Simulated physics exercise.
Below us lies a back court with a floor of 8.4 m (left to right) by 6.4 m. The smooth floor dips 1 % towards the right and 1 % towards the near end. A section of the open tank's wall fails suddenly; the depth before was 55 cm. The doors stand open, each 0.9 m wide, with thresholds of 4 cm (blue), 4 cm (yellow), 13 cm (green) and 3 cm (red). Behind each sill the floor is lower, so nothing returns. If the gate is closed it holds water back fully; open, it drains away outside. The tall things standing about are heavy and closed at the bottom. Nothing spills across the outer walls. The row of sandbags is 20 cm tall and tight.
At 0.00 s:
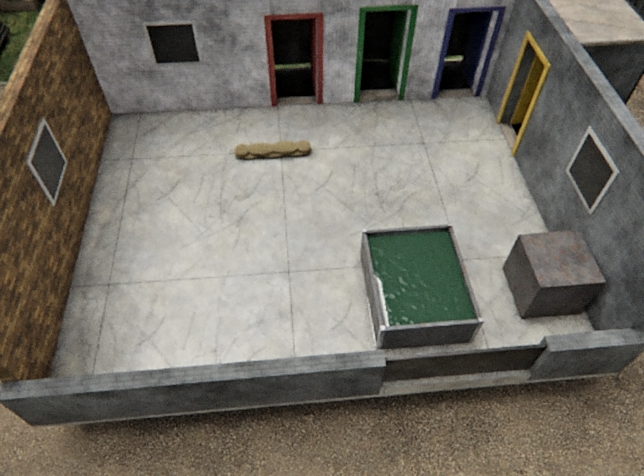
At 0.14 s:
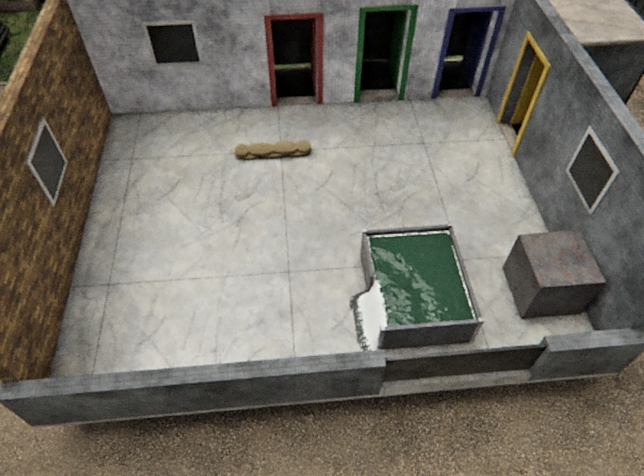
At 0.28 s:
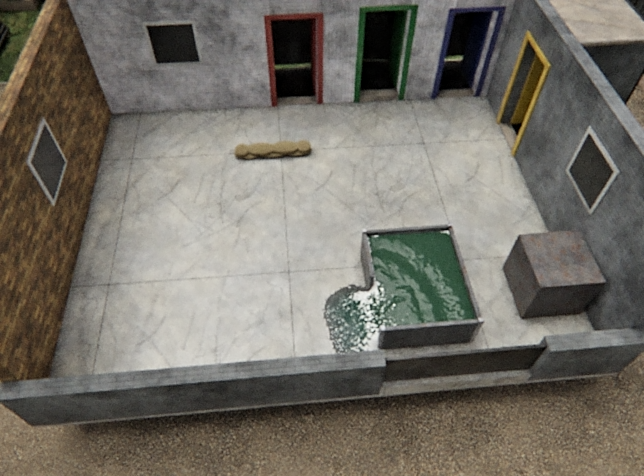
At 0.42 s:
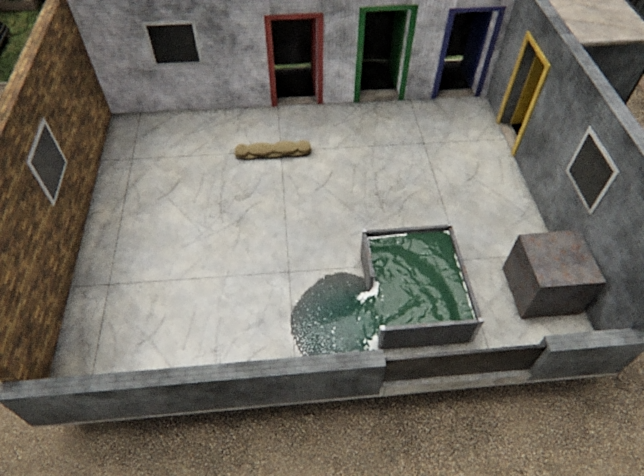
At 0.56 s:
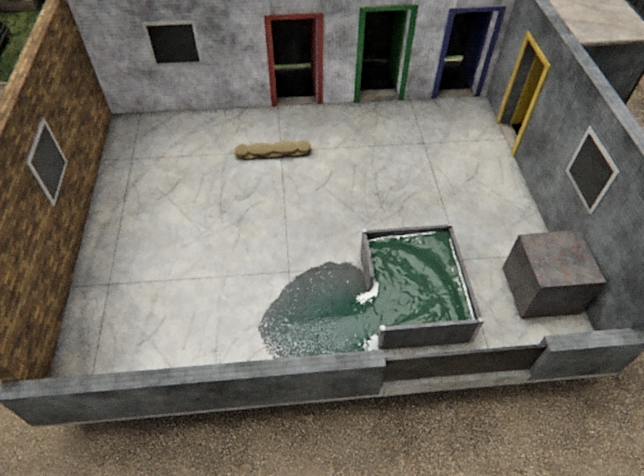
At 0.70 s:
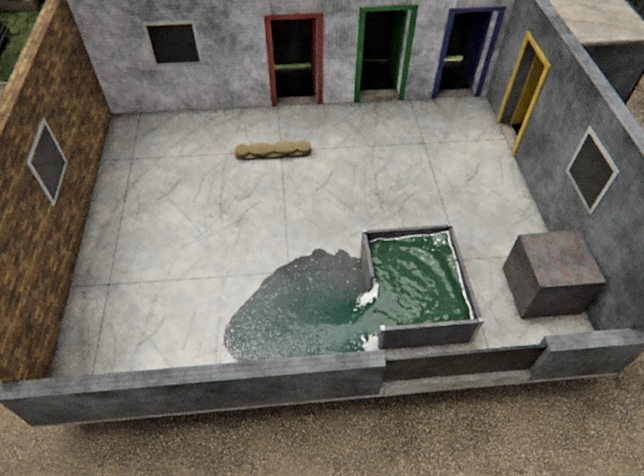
In a walled court, green water bursts from an open tank's left side and spreads leftward across the pale floor.
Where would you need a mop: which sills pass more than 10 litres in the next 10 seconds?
Within that time: At the blue door it does not reach the limit; at the yellow door it keeps below the limit; at the green door it keeps below the limit; at the red door it keeps below the limit.
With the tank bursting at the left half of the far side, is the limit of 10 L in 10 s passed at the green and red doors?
Then: Green not over, red over.
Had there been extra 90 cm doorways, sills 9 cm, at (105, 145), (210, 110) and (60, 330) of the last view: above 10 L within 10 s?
In turn: Below, not over, above.
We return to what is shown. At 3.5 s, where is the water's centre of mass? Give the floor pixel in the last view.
Around (252, 309).
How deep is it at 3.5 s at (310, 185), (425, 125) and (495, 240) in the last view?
In that order: 0, 0 and 0 cm.
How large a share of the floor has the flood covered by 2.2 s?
About 25 per cent.
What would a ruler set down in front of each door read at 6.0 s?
Depths in cm: Blue 0, yellow 0, green 0, red 0.
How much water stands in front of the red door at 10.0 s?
Some 2.5 cm.
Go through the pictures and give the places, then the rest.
Still water, 55 cm deep, in the open tank at (418, 276), in the first picture.
The front is at (372, 350), 0.5 m from the gap at (376, 316); 0.1 m2 of floor is under water; 55 cm left at the back of the open tank, in the second picture.
The front is at (331, 305), 0.8 m from the gap at (376, 316); 0.7 m2 of floor is under water; 55 cm left at the back of the open tank, in the third picture.
The front is at (296, 321), 1.3 m from the gap at (376, 317); 1.6 m2 of floor is under water; 53 cm left at the back of the open tank, in the fourth picture.
Water pours out at (376, 317) and has run 1.8 m, to (266, 330); typically 5 cm deep outside, 48 cm at the open tank's back, in the fifth picture.
The front is at (231, 343), 2.3 m from the gap at (376, 316); 3.5 m2 of floor is under water; 47 cm left at the back of the open tank, in the sixth picture.
After 1.4 s water covers 15 % of the floor and is deepest (24 cm) near (332, 376); blue door not reached, yellow door not reached, green door not reached, red door not reached.
After 2.2 s water covers 25 % of the floor and is deepest (29 cm) near (45, 400); blue door not reached, yellow door not reached, green door not reached, red door not reached.
After 3.5 s water covers 30 % of the floor and is deepest (18 cm) near (45, 400); blue door not reached, yellow door not reached, green door not reached, red door not reached.
After 6.0 s water covers 45 % of the floor and is deepest (10 cm) near (45, 400); blue door not reached, yellow door not reached, green door not reached, red door not reached.
After 10.0 s water covers 75 % of the floor and is deepest (7 cm) near (271, 381); blue door not reached, yellow door not reached, green door 1 cm at the sill, 0 L in, red door 3 cm at the sill, 0 L in.
